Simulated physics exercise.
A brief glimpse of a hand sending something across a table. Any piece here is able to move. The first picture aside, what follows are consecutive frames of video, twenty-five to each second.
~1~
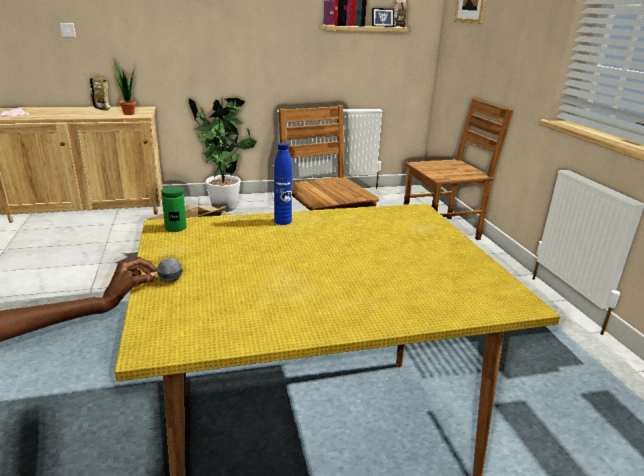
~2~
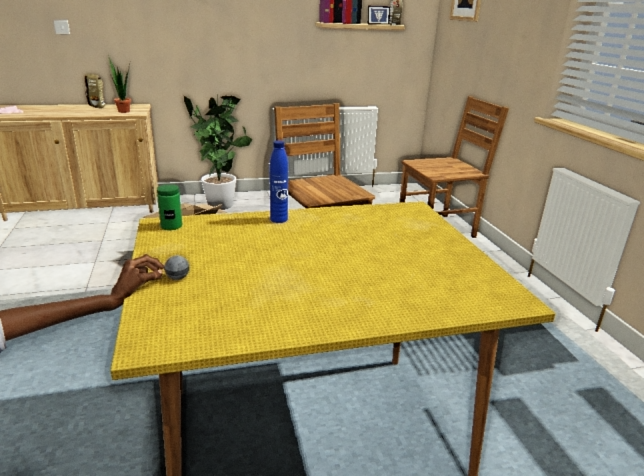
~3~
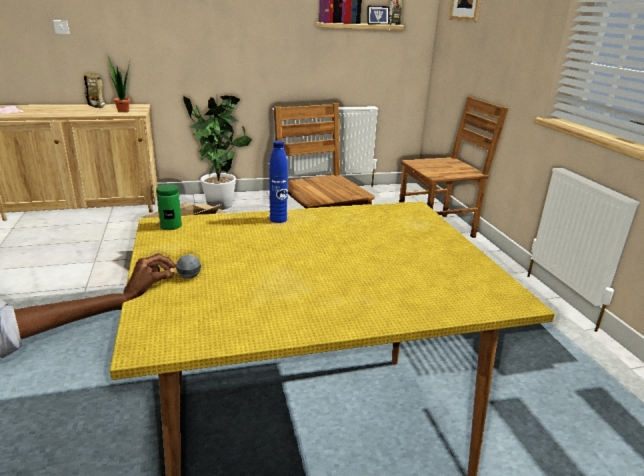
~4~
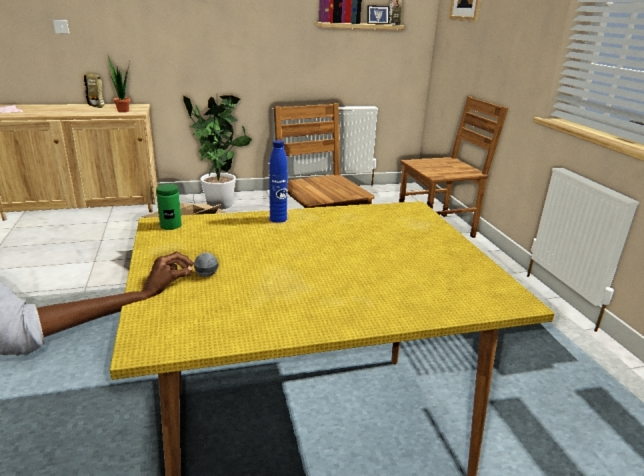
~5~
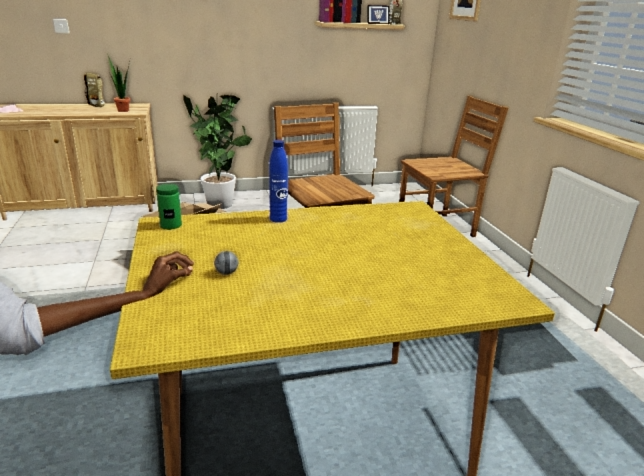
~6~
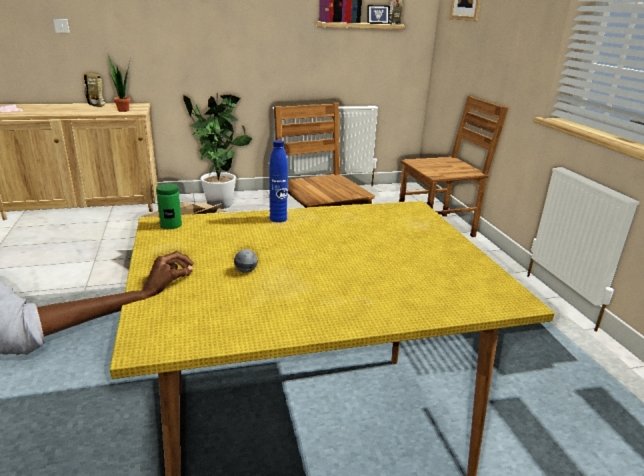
A small grey ball sits under a hand reaching in from the left over a yellow table, in a beige-walled room seen from slightly above. A green container and a tall blue bottle stand near the table's far edge, with wooden chairs, a potted plant and a cabinet behind. The view shifts slightly, then holds steady as the hand pushes the ball rightward and releases it, and it rolls on while the hand stays put.
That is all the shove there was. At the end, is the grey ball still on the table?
No.
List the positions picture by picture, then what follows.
In the first frame, under the hand; grey ball (170, 270).
In the second frame, under the hand; grey ball (177, 268).
In the third frame, under the hand; grey ball (188, 267).
In the fourth frame, grey ball (206, 265).
In the fifth frame, grey ball (226, 263) rolled about its own width.
In the sixth frame, grey ball (246, 261) rolled well along.
Then, 0.30 s after the last picture, grey ball rolled well along near (376, 250).
Then, 0.60 s after the last picture, grey ball rolled well along near (482, 242).
Then, 1.00 s after the last picture, grey ball now off the table.
By the end, off the table, grey ball.
